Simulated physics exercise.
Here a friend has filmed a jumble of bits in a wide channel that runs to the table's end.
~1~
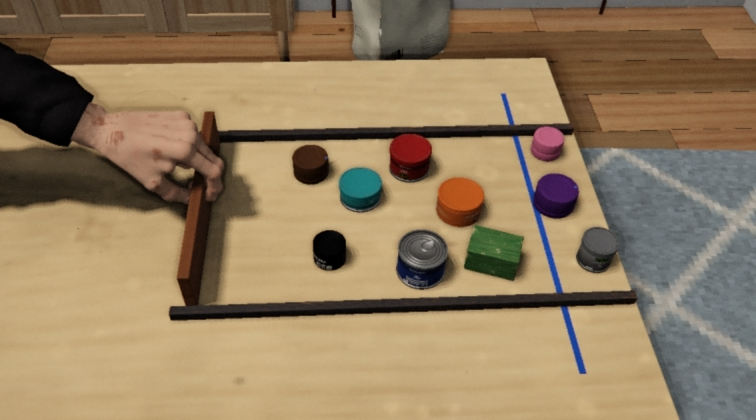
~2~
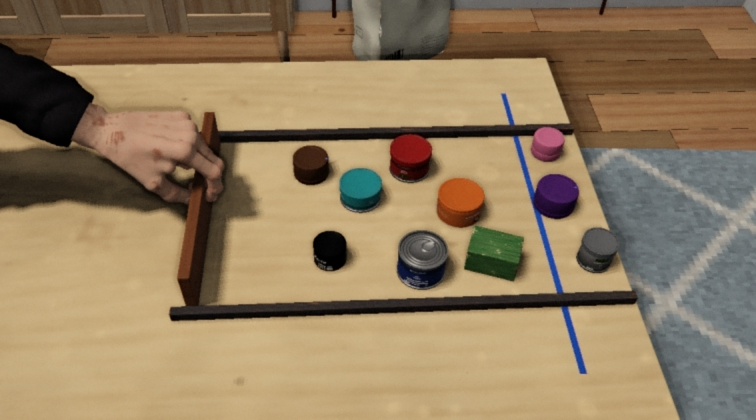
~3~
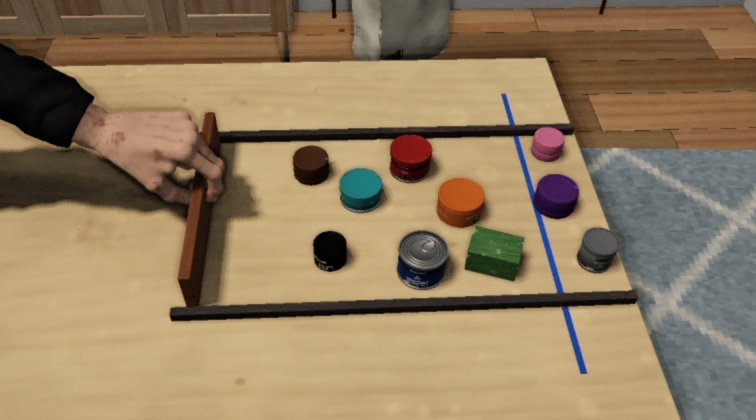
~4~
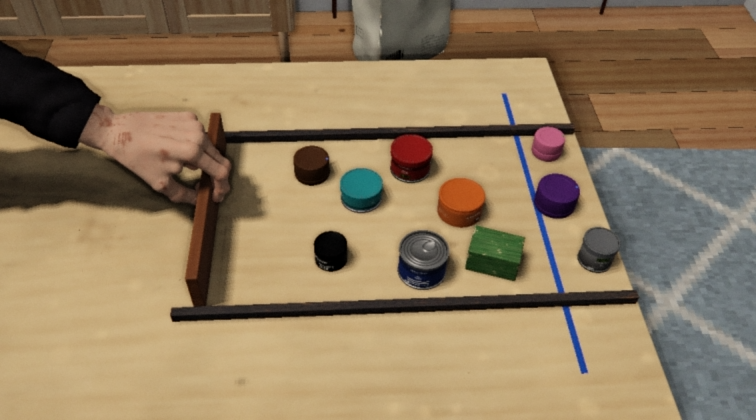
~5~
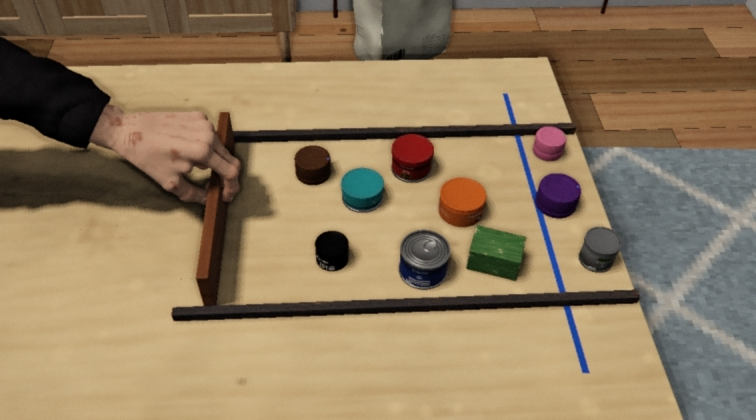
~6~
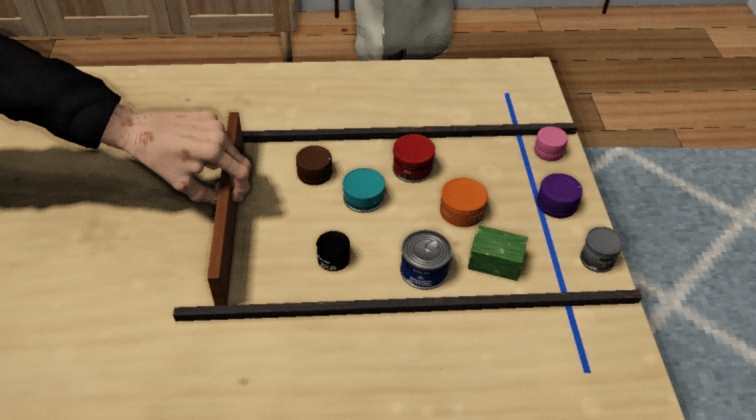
A pale wooden table in a room with a plank floor and a blue-grey patterned rug is seen from above at an angle. Between two dark rails lie brown, teal, red, orange and black round pieces, a blue-and-silver can and a green block, with pink, purple and grey ones around a blue line at right. A hand at left holds a reddish-brown board still, then slides it slightly rightward, touching nothing else, while the view barely shifts.
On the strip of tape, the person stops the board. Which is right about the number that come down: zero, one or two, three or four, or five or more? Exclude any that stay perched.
The right one is one or two.
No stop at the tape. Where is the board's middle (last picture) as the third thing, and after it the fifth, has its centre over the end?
Roughly (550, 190) for the earlier crossing, roughly (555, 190) for the later one.
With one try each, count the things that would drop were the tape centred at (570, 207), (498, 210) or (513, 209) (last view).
Taken one after another, the numbers are 5, 0 and 0.
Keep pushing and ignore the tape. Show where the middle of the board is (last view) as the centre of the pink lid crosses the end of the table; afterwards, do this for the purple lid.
Roughly (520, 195); for the second one, roughly (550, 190).
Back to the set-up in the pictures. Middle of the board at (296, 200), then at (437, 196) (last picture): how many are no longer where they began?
That makes 1 at the first spot and 7 at the second.
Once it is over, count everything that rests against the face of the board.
The count in contact is 5.
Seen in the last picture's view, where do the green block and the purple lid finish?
The green block stops around (605, 235); the purple lid around (596, 190).
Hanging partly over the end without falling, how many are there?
The count is 3.
Soon after, none off yet; grey tin at rest near (601, 250); pink lid at rest near (551, 144); purple lid at rest near (559, 196).
Then, none off yet; grey tin at rest near (613, 248); pink lid moved a little near (565, 141); purple lid moving near (564, 194).
At rest, the number that fall off is one or two; fallen, pink lid and grey tin.
